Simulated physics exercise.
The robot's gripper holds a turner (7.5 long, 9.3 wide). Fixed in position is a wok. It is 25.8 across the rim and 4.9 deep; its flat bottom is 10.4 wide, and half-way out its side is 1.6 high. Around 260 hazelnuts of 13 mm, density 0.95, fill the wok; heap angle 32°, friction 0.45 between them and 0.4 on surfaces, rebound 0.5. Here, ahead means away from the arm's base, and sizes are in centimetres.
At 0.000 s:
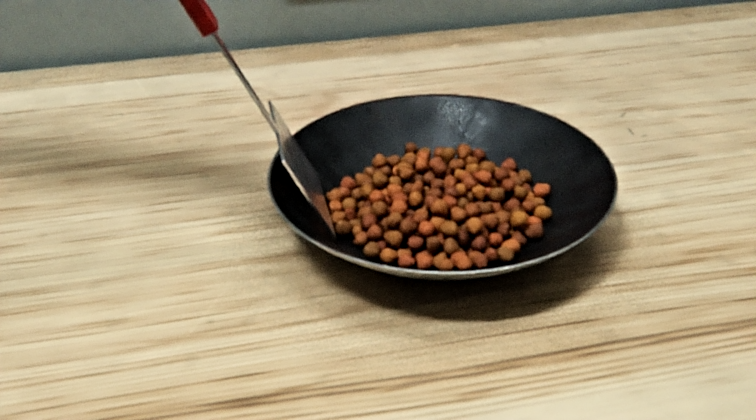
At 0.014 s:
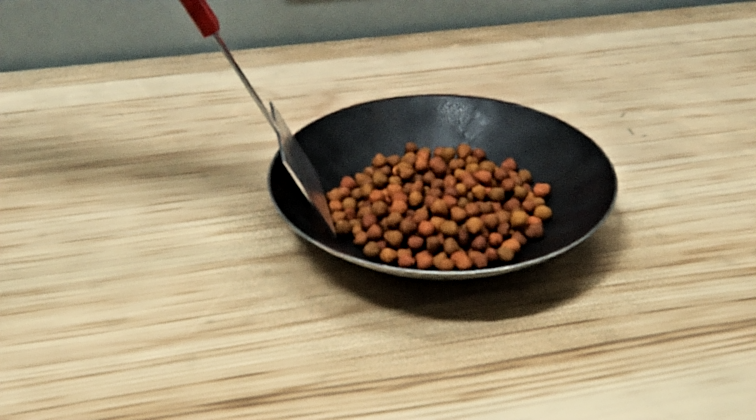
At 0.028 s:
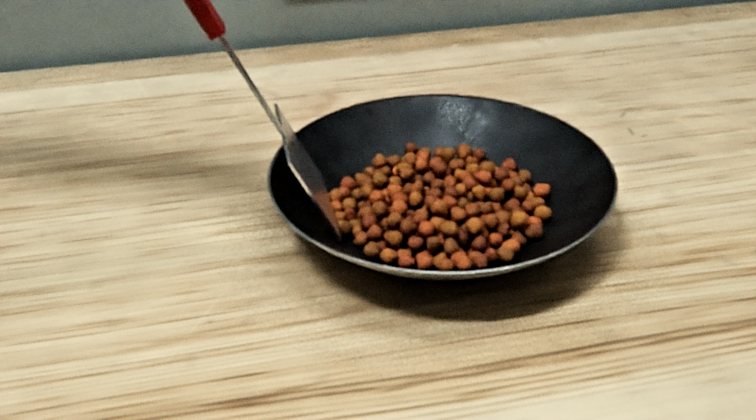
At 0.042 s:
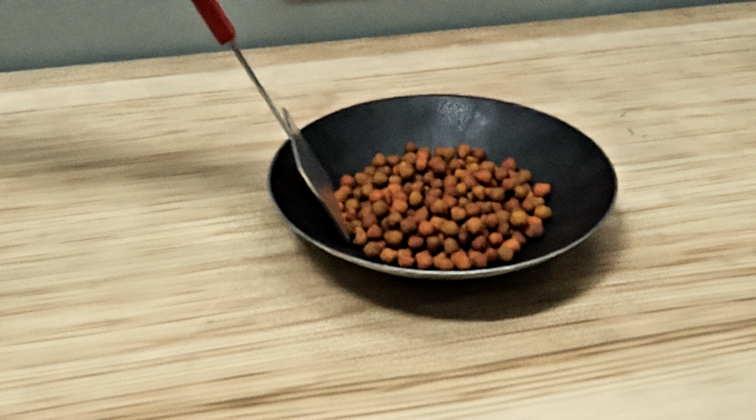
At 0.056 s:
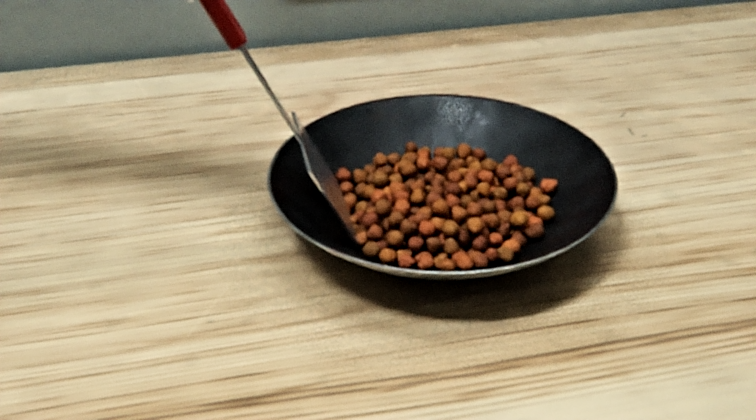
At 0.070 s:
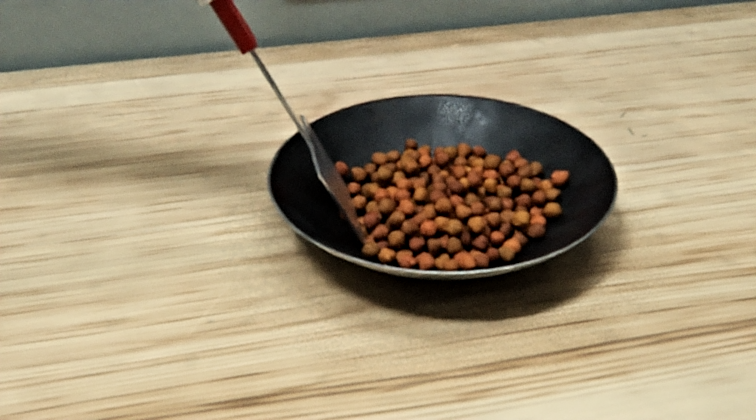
A red-handled turner sliding slowly rightward inside a dark wok, nudging a heap of small brown hazelnuts slightly to the right.
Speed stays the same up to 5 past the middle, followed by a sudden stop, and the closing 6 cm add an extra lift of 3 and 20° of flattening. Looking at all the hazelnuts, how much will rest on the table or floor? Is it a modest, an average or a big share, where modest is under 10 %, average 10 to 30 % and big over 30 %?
Modest.
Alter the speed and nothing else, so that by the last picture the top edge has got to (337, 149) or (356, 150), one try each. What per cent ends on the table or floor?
Roughly 10 and 20 percent.
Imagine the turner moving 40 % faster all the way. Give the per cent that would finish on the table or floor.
In that case, around 5 per cent would end on the table or floor.
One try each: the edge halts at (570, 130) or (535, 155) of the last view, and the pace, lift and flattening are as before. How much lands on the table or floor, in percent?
First try roughly 40 percent, second roughly 15 percent.
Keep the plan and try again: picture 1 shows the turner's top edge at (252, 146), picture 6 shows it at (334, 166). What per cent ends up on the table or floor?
Near 25 in a hundred.
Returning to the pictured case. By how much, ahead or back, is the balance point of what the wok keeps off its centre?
It sits near 5.0 centimetres ahead of centre.
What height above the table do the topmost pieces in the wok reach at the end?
It reaches around 6.0 cm.
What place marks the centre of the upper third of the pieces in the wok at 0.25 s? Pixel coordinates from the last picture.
I'd put it close to (535, 163).
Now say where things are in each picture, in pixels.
Turner top edge at (276, 129), sloping 65°; upper third of the load around (437, 197), from x 335 to 545, top at y 150; 262 in the wok, in the first picture.
Turner top edge at (277, 129), sloping 65°; upper third of the load around (437, 197), from x 335 to 545, top at y 150, in the second picture.
Turner top edge at (282, 132), sloping 65°; upper third of the load around (437, 197), from x 335 to 545, top at y 150, in the third picture.
Turner top edge at (291, 136), sloping 65°; upper third of the load around (437, 197), from x 335 to 545, top at y 150, in the fourth picture.
Turner top edge at (300, 140), sloping 65°; upper third of the load around (441, 194), from x 340 to 550, top at y 150, in the fifth picture.
Turner top edge at (310, 143), sloping 65°; upper third of the load around (450, 188), from x 340 to 560, top at y 145; 262 in the wok, in the sixth picture.
By 0.16 s, sloping 65°, highest piece 5 above the table; 262 in the wok.
By 0.25 s, sloping 55°, highest piece 6 above the table; 262 in the wok.
By 0.50 s, sloping 45°, highest piece 6 above the table; 260 in the wok, 2 on the table or floor.
By 1.55 s, sloping 45°, highest piece 6 above the table; 260 in the wok, 2 on the table or floor.
Final count, 260 in the wok, 2 on the table or floor. That is 1 % on the table or floor.
